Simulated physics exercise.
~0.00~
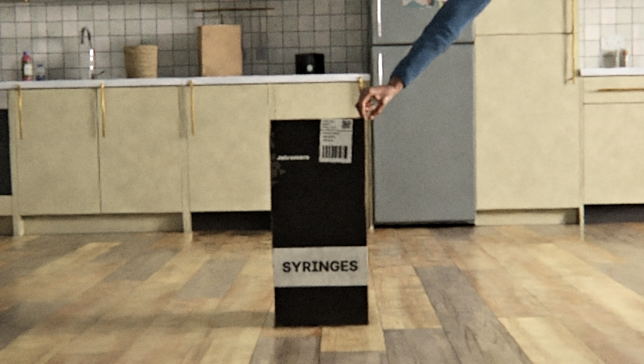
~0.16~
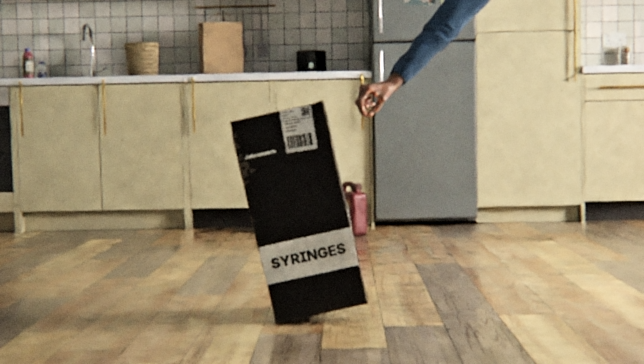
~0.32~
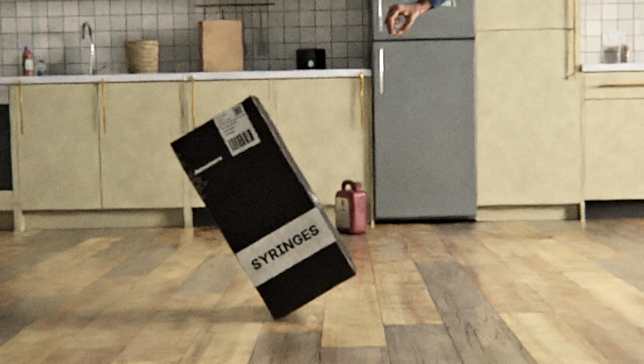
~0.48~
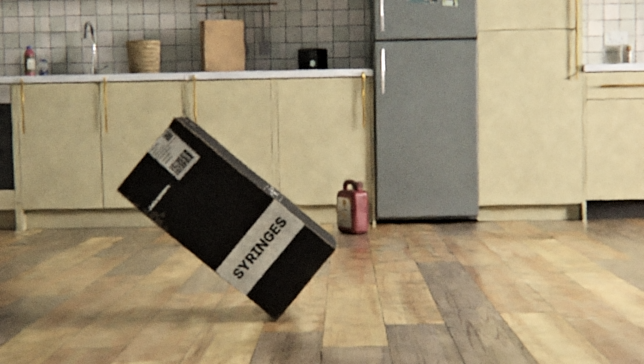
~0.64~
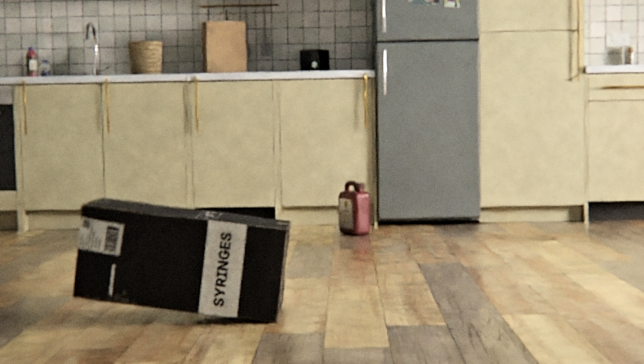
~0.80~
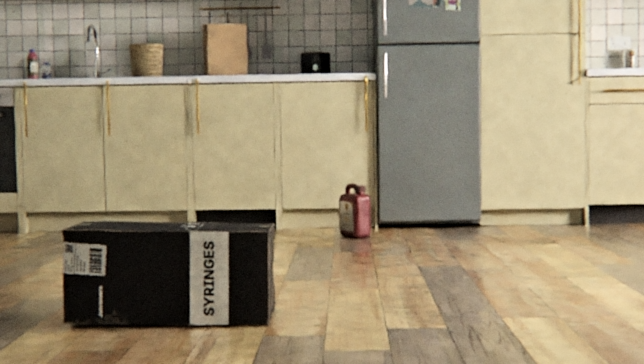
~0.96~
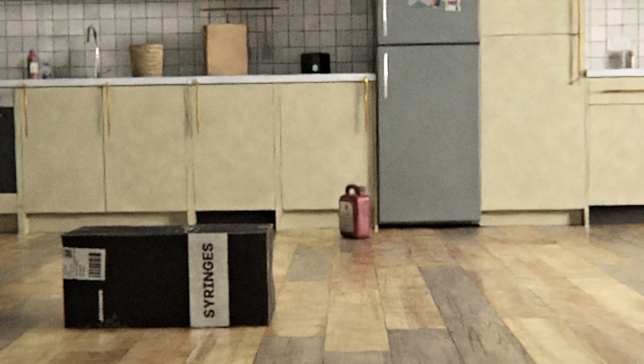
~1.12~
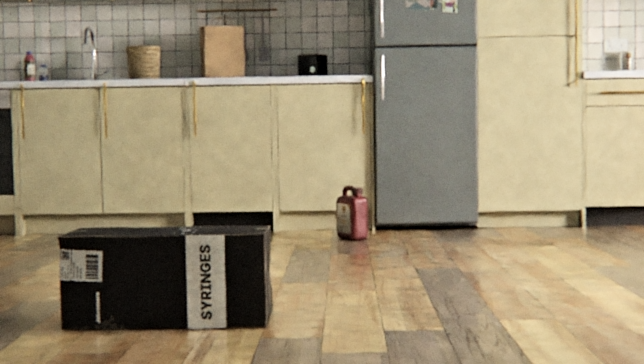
A tall black box with a grey band reading "SYRINGES" stands upright on the patchwork wooden floor of a kitchen, seen from low down by a slightly swaying camera. Behind it are cream cabinets, a tiled wall and a grey fridge. A hand at the end of a blue sleeve touches its top right edge, then lets go and draws back as the box tips left. The box leans further and further, uncovering a reddish jug by the cabinets, and drops onto its side. It settles flat at the lower left and stays still.
